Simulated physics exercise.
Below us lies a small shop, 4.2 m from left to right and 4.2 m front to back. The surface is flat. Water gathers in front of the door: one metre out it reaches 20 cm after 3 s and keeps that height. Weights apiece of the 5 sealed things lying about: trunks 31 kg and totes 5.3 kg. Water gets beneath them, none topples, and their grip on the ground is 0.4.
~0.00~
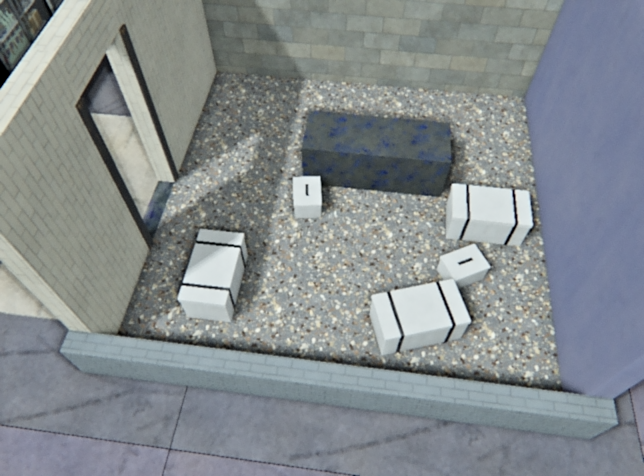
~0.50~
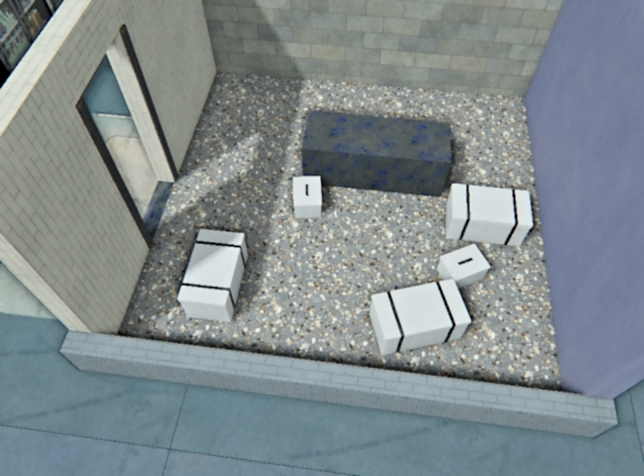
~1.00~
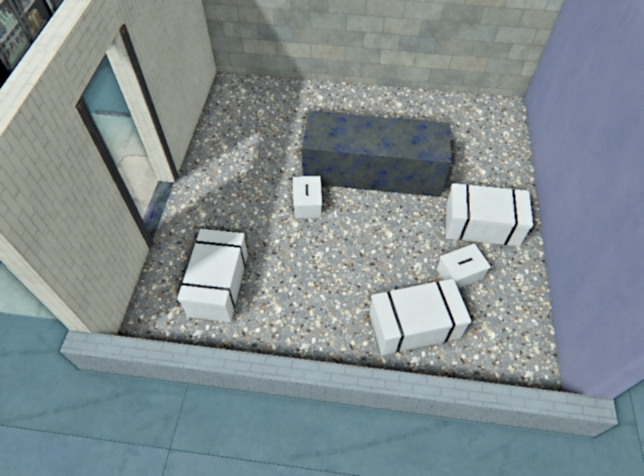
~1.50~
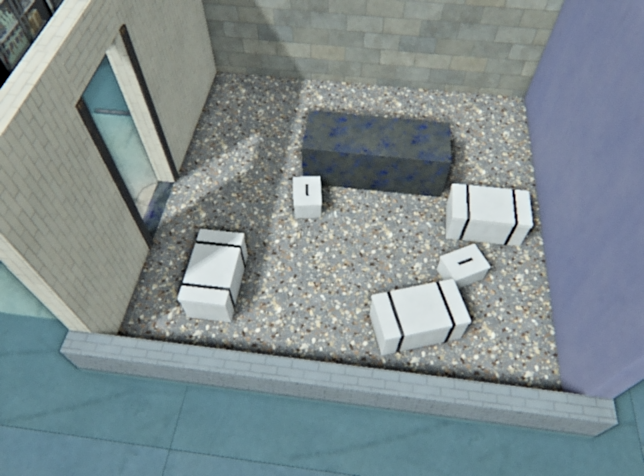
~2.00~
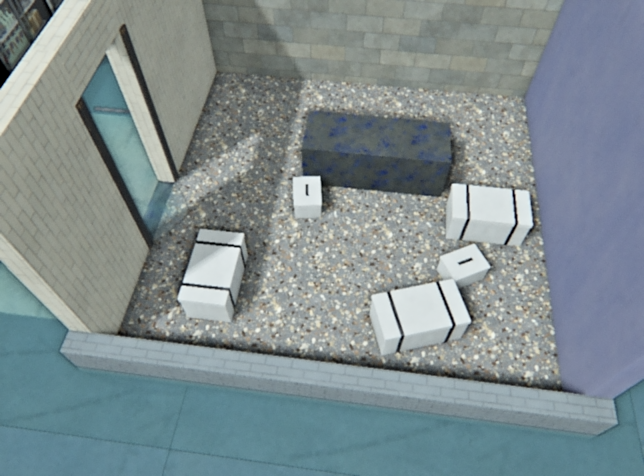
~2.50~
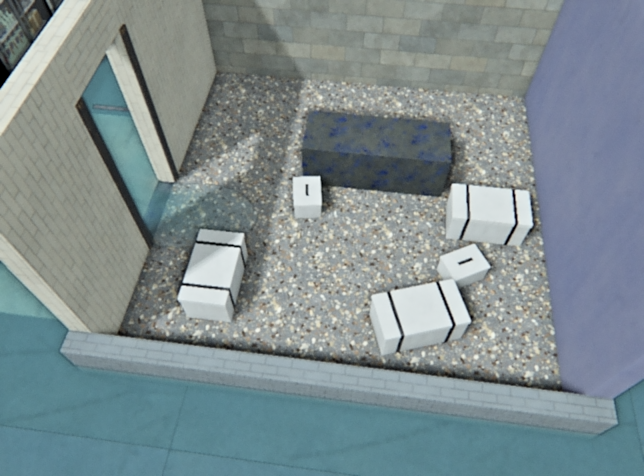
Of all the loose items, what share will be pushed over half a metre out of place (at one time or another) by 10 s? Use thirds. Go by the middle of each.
That comes to one to two thirds.
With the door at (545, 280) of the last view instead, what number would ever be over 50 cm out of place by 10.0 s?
In that case 2 of them.
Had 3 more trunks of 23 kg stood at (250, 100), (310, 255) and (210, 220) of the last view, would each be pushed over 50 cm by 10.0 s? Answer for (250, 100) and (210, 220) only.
In turn: Short of it, more.
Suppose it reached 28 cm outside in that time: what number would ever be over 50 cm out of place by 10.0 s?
In that case 5 of them.
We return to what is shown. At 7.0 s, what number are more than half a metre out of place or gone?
By then 2.
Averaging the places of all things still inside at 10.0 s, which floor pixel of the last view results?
Near (398, 311).
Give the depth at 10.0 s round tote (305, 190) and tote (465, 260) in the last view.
About 9 and 9 cm.
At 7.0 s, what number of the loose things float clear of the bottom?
At that moment 1.
After 3.5 s 0 of 5 are over 50 cm from their spots; 0 afloat.
After 4.5 s 1 of 5 are over 50 cm from their spots; 0 afloat.
After 7.0 s 2 of 5 are over 50 cm from their spots; 1 afloat.
After 10.0 s 2 of 5 are over 50 cm from their spots, and 2 have been at some point; 3 afloat.
